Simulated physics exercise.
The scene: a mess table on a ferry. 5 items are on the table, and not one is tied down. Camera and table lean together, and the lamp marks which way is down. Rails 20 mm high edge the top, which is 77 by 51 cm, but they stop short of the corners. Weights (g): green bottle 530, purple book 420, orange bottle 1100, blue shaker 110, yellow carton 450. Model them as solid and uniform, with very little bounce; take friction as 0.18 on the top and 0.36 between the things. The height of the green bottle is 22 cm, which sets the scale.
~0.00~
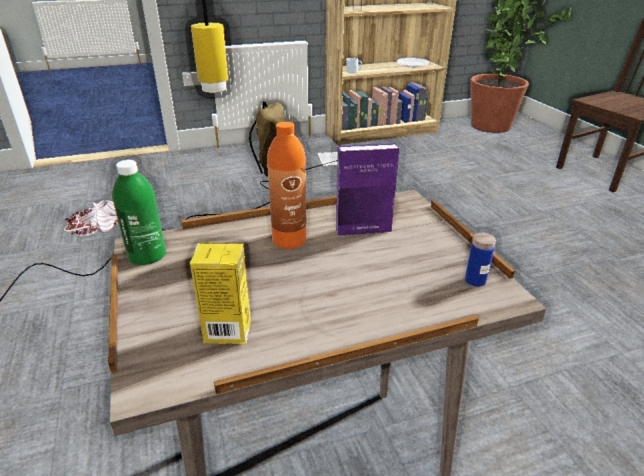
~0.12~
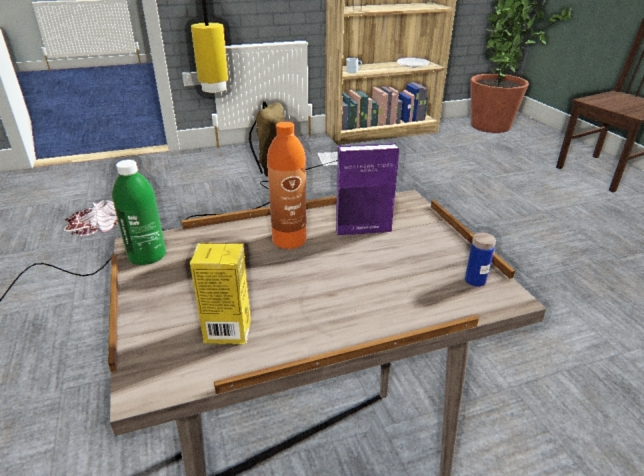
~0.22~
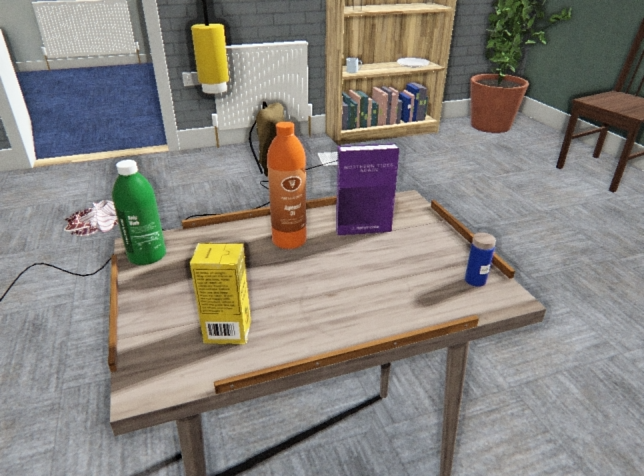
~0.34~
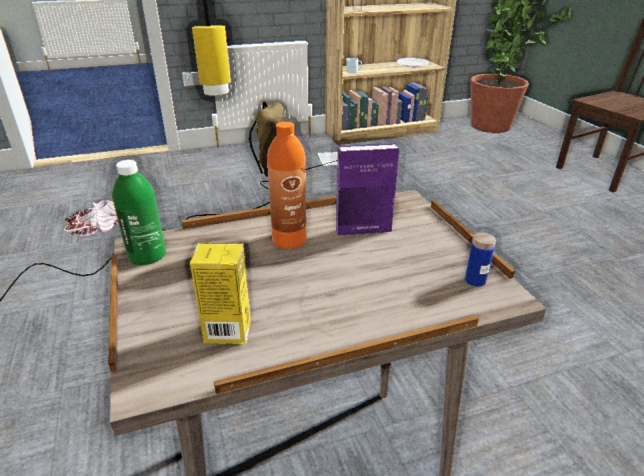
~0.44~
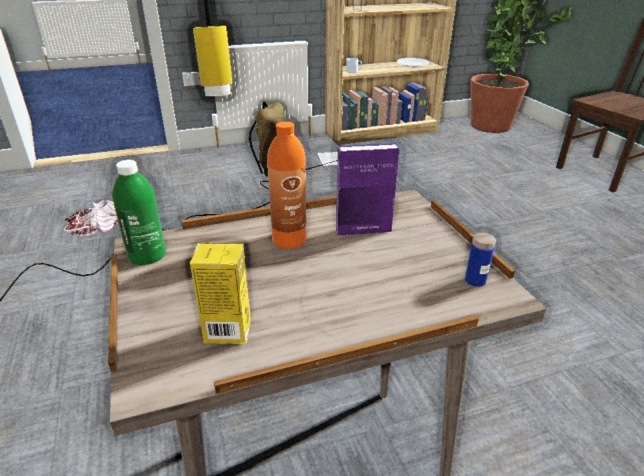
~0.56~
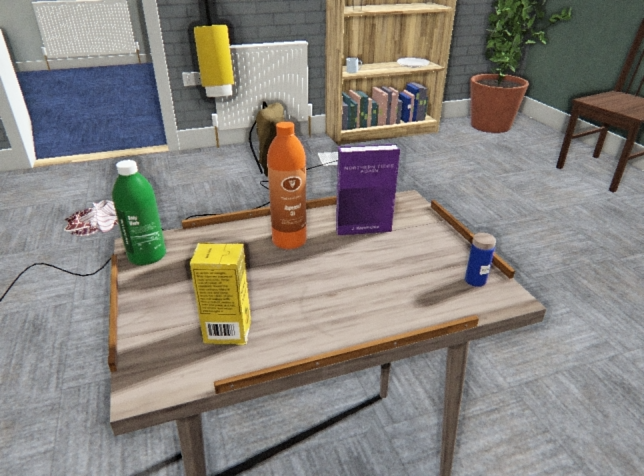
At first, a green bottle, a yellow carton, an orange bottle, a purple book and a small blue shaker stand apart on a low-railed wooden table. Then the yellow object hanging behind them shifts very slightly, while everything on the table stays in place through to the last moment.
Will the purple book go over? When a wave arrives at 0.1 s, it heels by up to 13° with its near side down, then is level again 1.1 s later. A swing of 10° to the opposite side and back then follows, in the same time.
I'd say it fails to stay up.
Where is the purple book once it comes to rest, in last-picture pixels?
At roughly (390, 282).
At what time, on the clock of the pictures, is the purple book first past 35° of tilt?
Near 0.8 s on the clock.
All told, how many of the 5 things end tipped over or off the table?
The count comes out at 1.
After 0.76 s, heel 12°, near side down; purple book tipped 20° from how it sat near (370, 199).
After 0.96 s, heel 5°, near side down; purple book on its side near (379, 261); yellow carton slid 4 cm; orange bottle slid 3 cm.
After 1.06 s, heel 2°, near side down; purple book on its side near (385, 272); yellow carton slid 4 cm; orange bottle slid 3 cm.
At rest (2.8 s), tipped over on the table, purple book; the other 4 in place, give or take 5 cm. In the last view, purple book near (390, 282).
